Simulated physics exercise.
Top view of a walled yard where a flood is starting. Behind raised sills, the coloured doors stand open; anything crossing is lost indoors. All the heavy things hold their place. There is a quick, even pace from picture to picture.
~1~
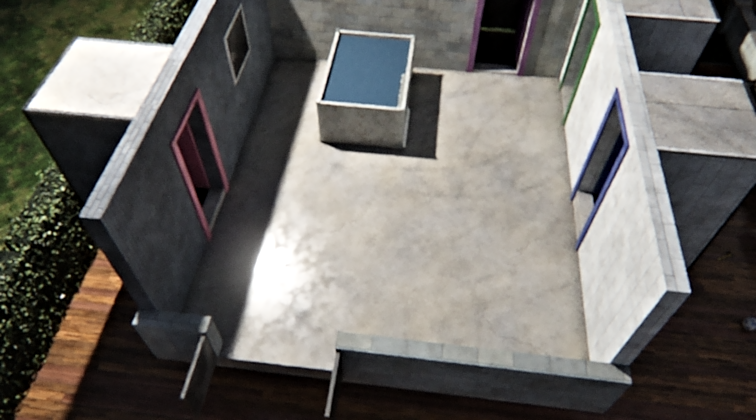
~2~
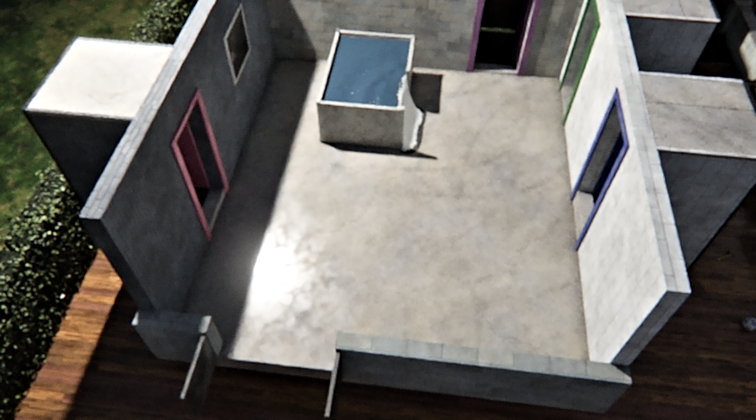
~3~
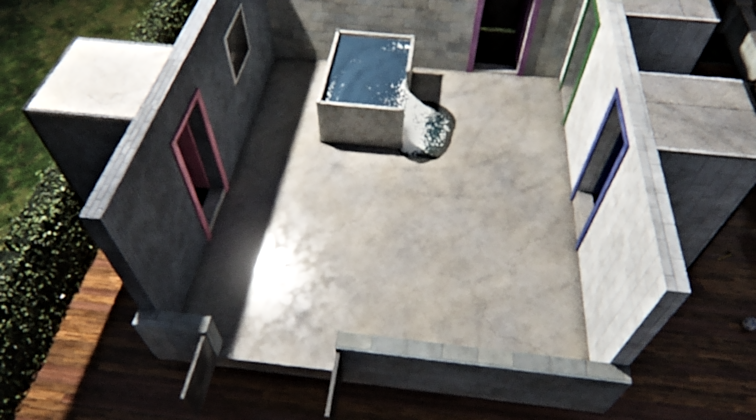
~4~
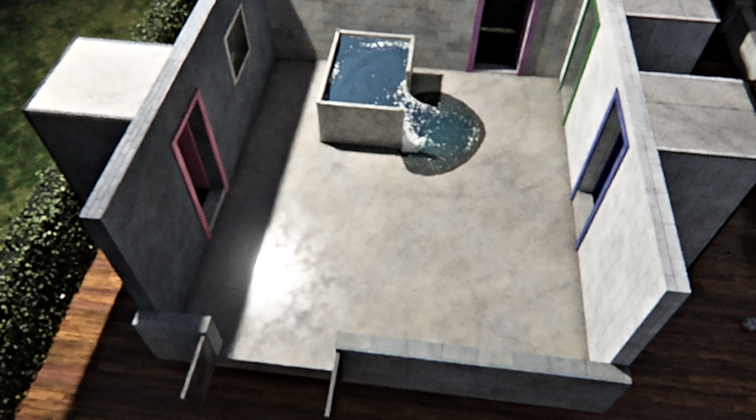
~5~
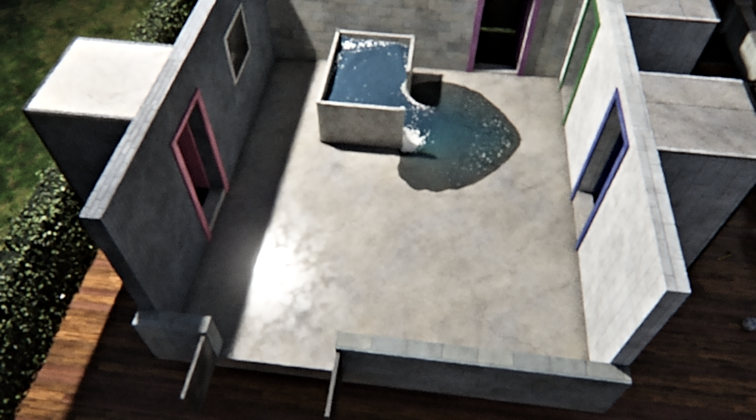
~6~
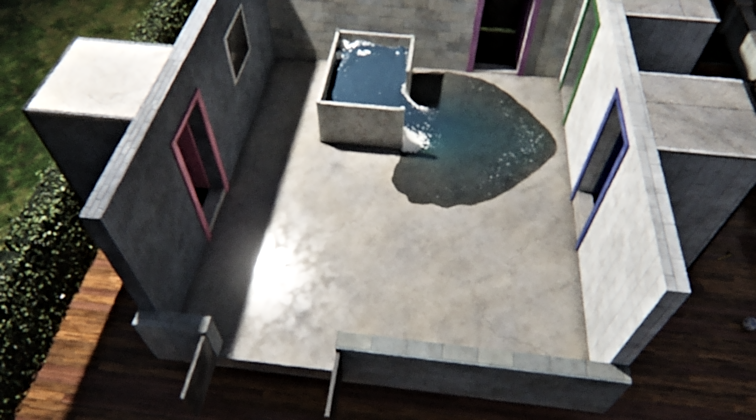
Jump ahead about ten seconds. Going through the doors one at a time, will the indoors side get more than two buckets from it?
Outcome: Purple door: Exceeds two buckets. Blue door: Within two buckets. Pink door: Within two buckets. Green door: Exceeds two buckets.
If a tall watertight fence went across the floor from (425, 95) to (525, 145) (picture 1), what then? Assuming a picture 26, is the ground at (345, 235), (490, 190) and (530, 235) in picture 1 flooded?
Results in order: Bone-dry / swamped / swamped.
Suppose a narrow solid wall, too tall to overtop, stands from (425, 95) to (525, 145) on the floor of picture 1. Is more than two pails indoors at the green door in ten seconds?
Note - green does not reach it.
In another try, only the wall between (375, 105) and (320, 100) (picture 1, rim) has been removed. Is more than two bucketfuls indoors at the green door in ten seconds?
The green door falls short.
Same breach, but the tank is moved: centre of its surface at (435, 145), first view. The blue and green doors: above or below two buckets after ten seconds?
Note: Blue door exceeds the mark; green door falls short.
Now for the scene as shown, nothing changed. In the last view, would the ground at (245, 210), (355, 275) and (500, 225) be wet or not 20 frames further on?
In that order the points end up high and dry, high and dry and soaked.
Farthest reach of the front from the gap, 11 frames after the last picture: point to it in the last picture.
Roughly at (583, 382).
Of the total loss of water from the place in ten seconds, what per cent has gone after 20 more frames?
Roughly 50 %.
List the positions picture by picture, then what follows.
In the first picture, still water in the water tank at (368, 71).
In the second picture, the front is at (404, 151), out from the gap at (403, 114).
In the third picture, the front is at (450, 119), out from the gap at (402, 116).
In the fourth picture, the front is at (481, 130), out from the gap at (402, 118).
In the fifth picture, the front is at (514, 144), out from the gap at (402, 118).
In the sixth picture, the front is at (551, 150), out from the gap at (402, 118).
A moment on, water covers 30 % of the floor; the purple door under two buckets in, the blue door wet at the sill, nothing in, the pink door not reached, the green door under two buckets in.
Next, water covers 40 % of the floor; the purple door under two buckets in, the blue door wet at the sill, nothing in, the pink door not reached, the green door over two buckets in.
Then, water covers 45 % of the floor; the purple door over two buckets in, the blue door wet at the sill, nothing in, the pink door not reached, the green door far over two buckets in.
Later, water covers 75 % of the floor; the purple door over two buckets in, the blue door wet at the sill, nothing in, the pink door wet at the sill, nothing in, the green door far over two buckets in.
In the end, water covers 95 % of the floor; the purple door far over two buckets in, the blue door wet at the sill, nothing in, the pink door wet at the sill, nothing in, the green door far over two buckets in.
